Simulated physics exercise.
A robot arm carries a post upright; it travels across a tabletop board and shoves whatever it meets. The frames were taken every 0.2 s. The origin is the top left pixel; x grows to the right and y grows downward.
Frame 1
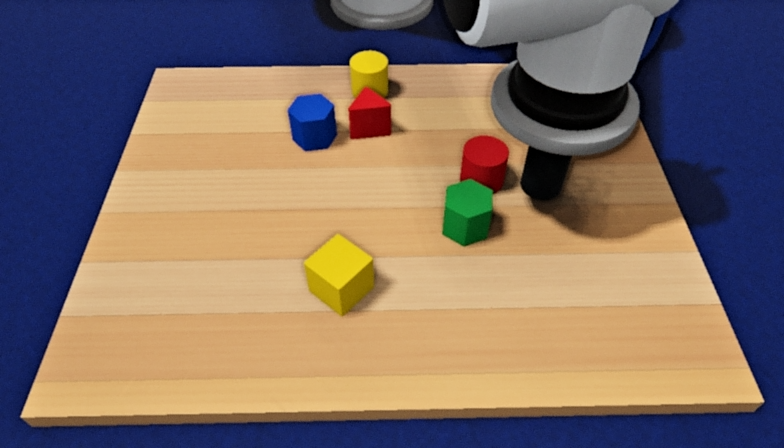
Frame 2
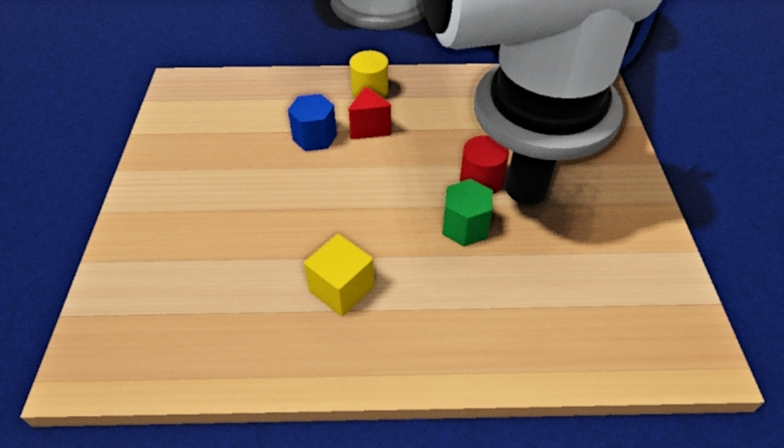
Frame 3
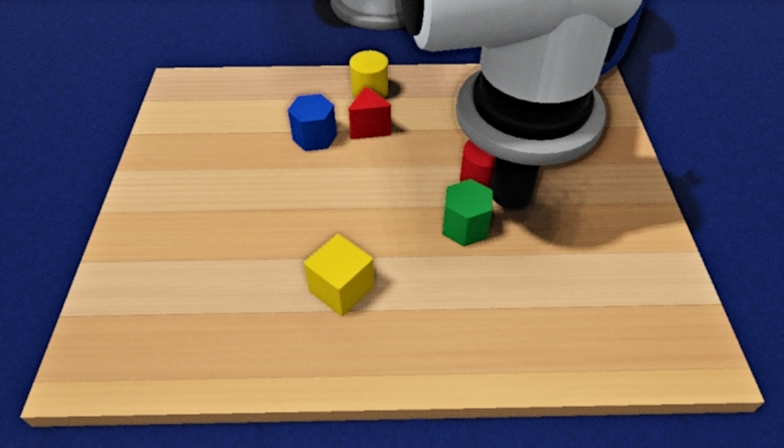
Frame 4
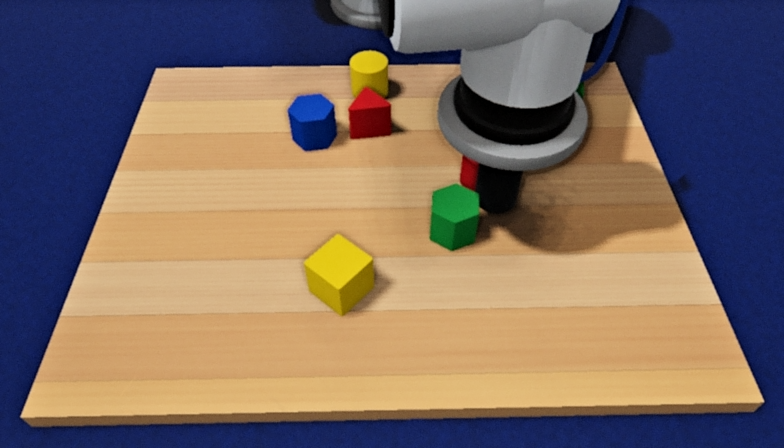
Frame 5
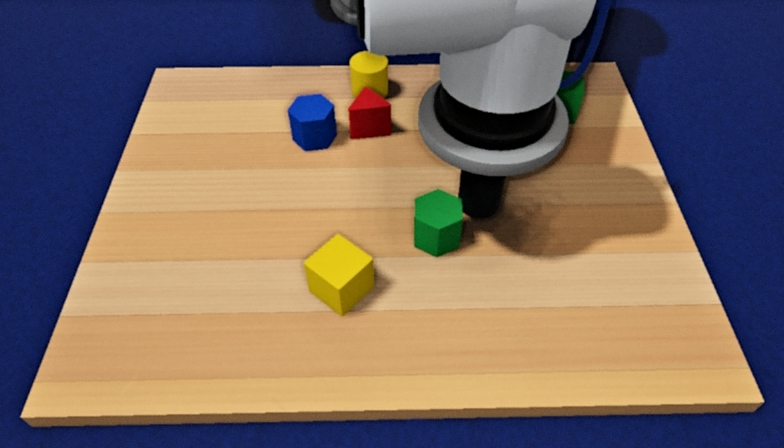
On a wooden board over a blue surface, a robotic arm with a black post moves left and slightly toward the viewer past a red cylinder, then pushes a green hexagonal block leftward, while the yellow cube stays still.
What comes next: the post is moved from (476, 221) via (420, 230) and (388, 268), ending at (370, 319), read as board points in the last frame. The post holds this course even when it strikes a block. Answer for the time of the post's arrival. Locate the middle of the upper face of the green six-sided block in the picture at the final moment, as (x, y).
I'd say the green six-sided block ends with its top centre at (322, 320).
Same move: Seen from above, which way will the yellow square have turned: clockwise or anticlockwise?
Clockwise rotation.
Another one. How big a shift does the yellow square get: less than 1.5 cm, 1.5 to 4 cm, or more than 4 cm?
By the end of the path, it will have gone past 4 cm.
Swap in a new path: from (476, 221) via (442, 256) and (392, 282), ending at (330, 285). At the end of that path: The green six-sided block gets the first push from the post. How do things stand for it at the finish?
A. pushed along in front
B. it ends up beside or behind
I choose B.
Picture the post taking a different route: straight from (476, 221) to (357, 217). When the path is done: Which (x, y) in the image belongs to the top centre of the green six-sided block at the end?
At pixel (390, 223).
What follows on the original path. One third of the way, post (421, 212); green six-sided block (393, 228), turned 45° anticlockwise.
Two thirds of the way, post (388, 252); yellow square (302, 288); green six-sided block (355, 271), turned 40° anticlockwise.
At the end, post (369, 303); yellow square (266, 310), turned 55° clockwise; green six-sided block (322, 320), turned 20° anticlockwise; red circular block not moved.
